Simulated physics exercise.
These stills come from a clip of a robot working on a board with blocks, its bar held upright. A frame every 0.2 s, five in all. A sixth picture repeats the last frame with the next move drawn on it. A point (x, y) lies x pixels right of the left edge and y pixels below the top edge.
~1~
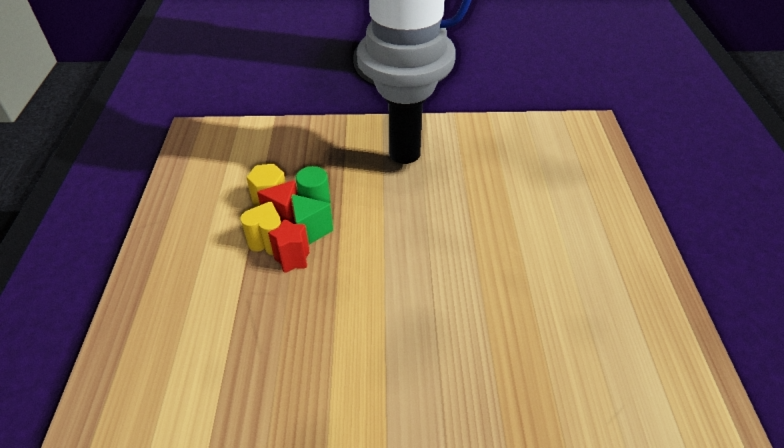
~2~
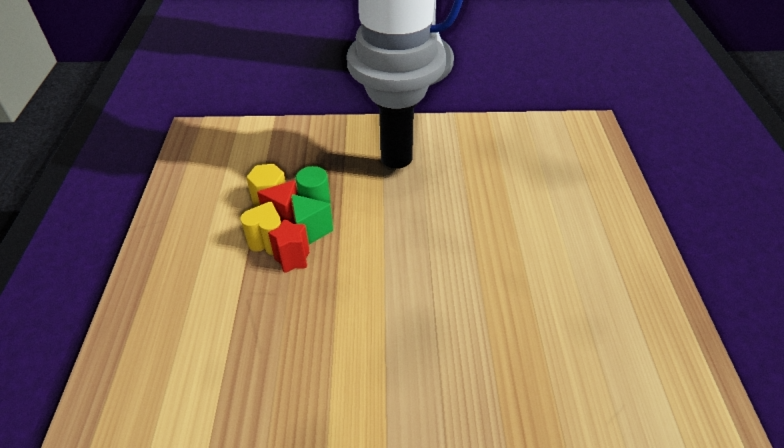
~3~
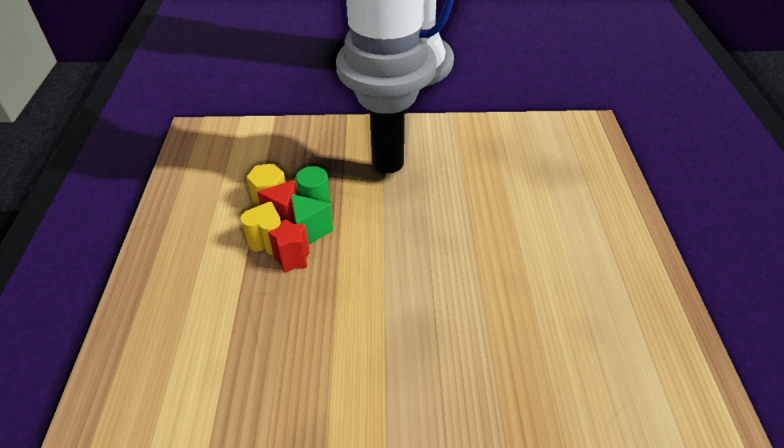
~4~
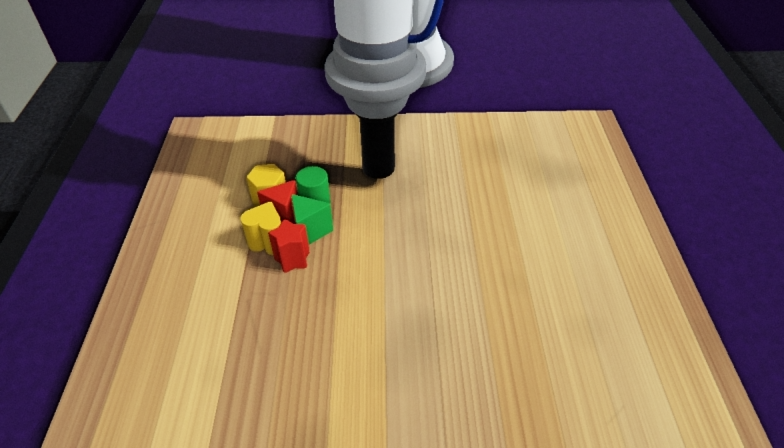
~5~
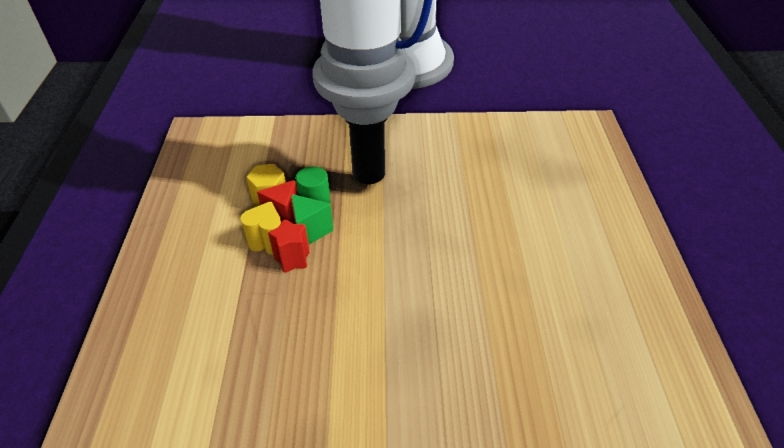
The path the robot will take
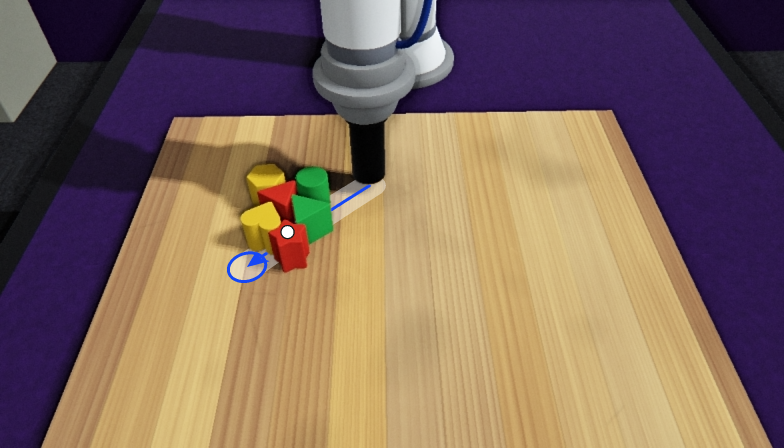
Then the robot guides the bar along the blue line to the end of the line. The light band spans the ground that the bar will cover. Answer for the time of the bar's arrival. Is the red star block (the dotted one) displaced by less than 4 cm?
No, I don't think so.
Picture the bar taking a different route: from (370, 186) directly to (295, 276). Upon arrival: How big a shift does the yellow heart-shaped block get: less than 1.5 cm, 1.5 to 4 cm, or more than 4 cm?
Shift: 1.5 to 4 cm.
Path on the board, straight from (370, 186) to (247, 267); the dot is on the red star block.
The first path, step by step. One third of the way, bar at (330, 198); yellow hexagonal block at (260, 173), turned 20° clockwise; red three-sided block at (271, 192), turned 35° anticlockwise; green round block at (295, 179).
Two thirds of the way, bar at (288, 225); yellow heart-shaped block at (242, 227), turned 20° clockwise; yellow hexagonal block at (250, 171), turned 45° clockwise; red three-sided block at (253, 197), turned 50° anticlockwise; red star block at (262, 260); green three-sided block at (276, 232); green round block at (278, 184).
At the end, bar at (244, 255); yellow heart-shaped block at (198, 243), turned 85° clockwise; yellow hexagonal block at (250, 171), turned 45° clockwise; red three-sided block at (253, 197), turned 50° anticlockwise; red star block at (244, 293); green three-sided block at (244, 265), turned 55° anticlockwise; green round block at (278, 184).
